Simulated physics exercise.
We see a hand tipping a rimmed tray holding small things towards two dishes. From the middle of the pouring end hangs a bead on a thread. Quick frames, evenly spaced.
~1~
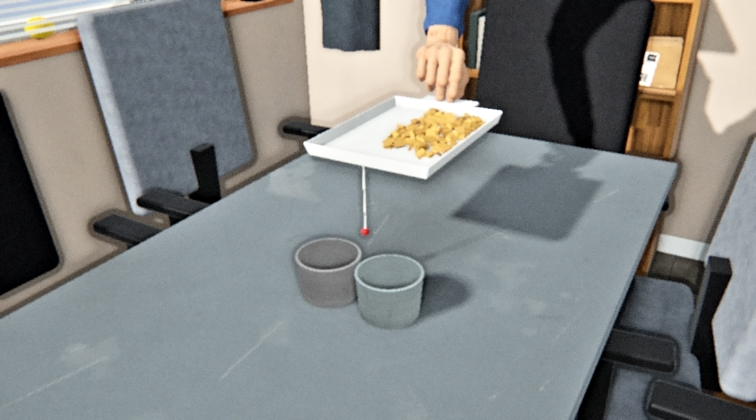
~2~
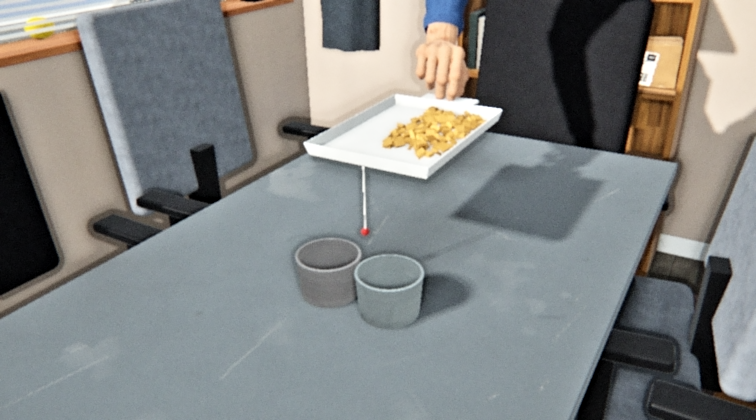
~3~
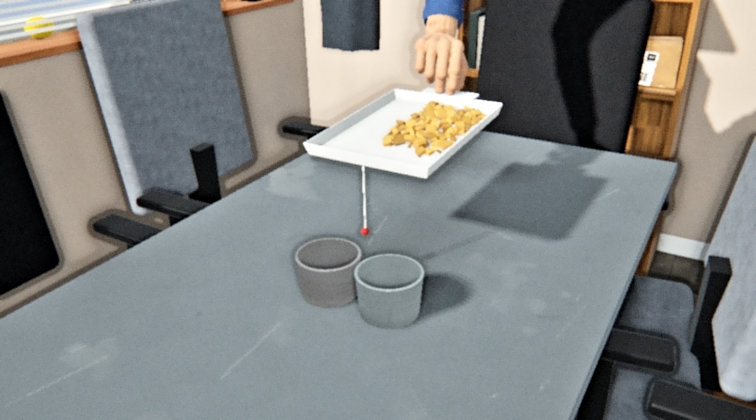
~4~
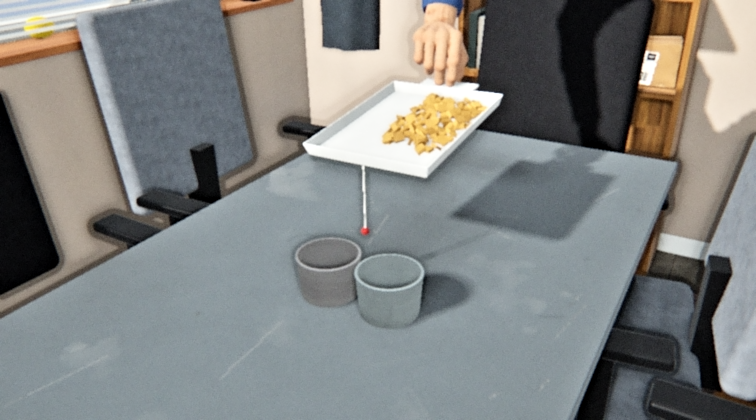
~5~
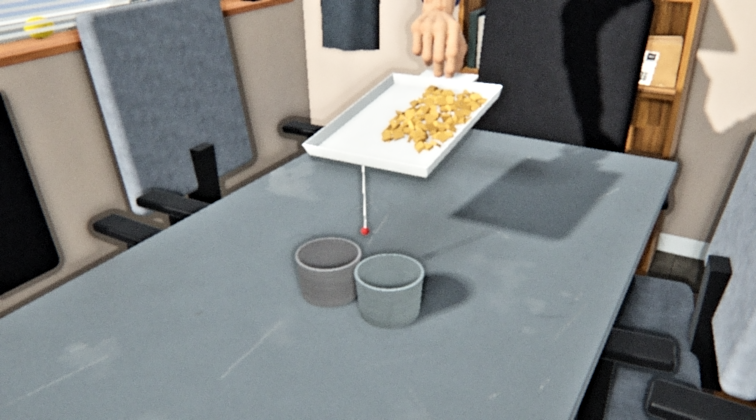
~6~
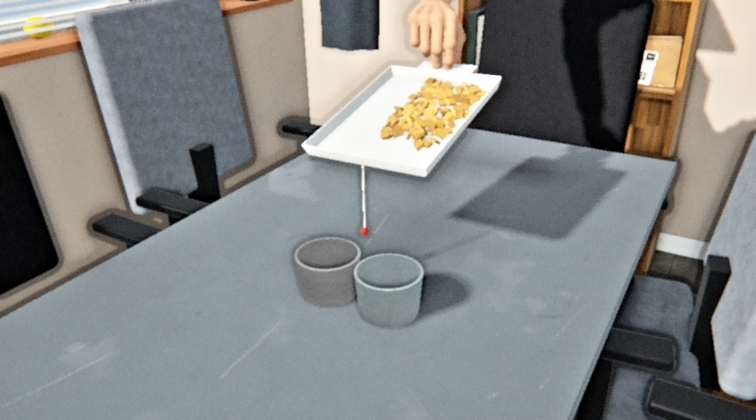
A hand gradually tilts a white tray of cereal pieces above two small dishes.
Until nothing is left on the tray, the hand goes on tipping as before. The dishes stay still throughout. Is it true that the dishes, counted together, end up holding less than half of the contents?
The catch is a majority of the load.
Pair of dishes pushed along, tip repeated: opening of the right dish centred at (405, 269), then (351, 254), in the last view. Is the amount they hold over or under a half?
Taking the tries in order: A major share, followed by a major share.
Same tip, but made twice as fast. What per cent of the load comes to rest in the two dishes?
It would be around 60 per cent.
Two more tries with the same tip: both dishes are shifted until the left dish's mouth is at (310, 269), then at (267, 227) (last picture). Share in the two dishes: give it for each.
Roughly 20 % and 40 %.
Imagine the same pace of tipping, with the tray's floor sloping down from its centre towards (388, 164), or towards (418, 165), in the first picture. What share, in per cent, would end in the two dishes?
I'd say roughly 70 percent with the first slope, 10 percent with the other.
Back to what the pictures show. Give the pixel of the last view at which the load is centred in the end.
Resting centre, last picture - approx. (343, 290).
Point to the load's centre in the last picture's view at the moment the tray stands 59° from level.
Centre estimate: (371, 152).
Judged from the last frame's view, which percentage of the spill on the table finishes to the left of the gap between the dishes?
Share to the left: Near 70 per cent.
Soon after the last picture, tray tipped steeply; nearly all on the tray; a stray few in the left dish; a small part in the air.
A little later, tray tipped right over; about a third on the tray; a small part in the right dish; about a quarter in the left dish; a small part outside both; about a quarter in the air.
Later still, tray tipped past a quarter turn; about a third in the right dish; about half in the left dish; about a quarter outside both.
At rest, tray tipped past a quarter turn; about a third in the right dish; about half in the left dish; about a quarter outside both.
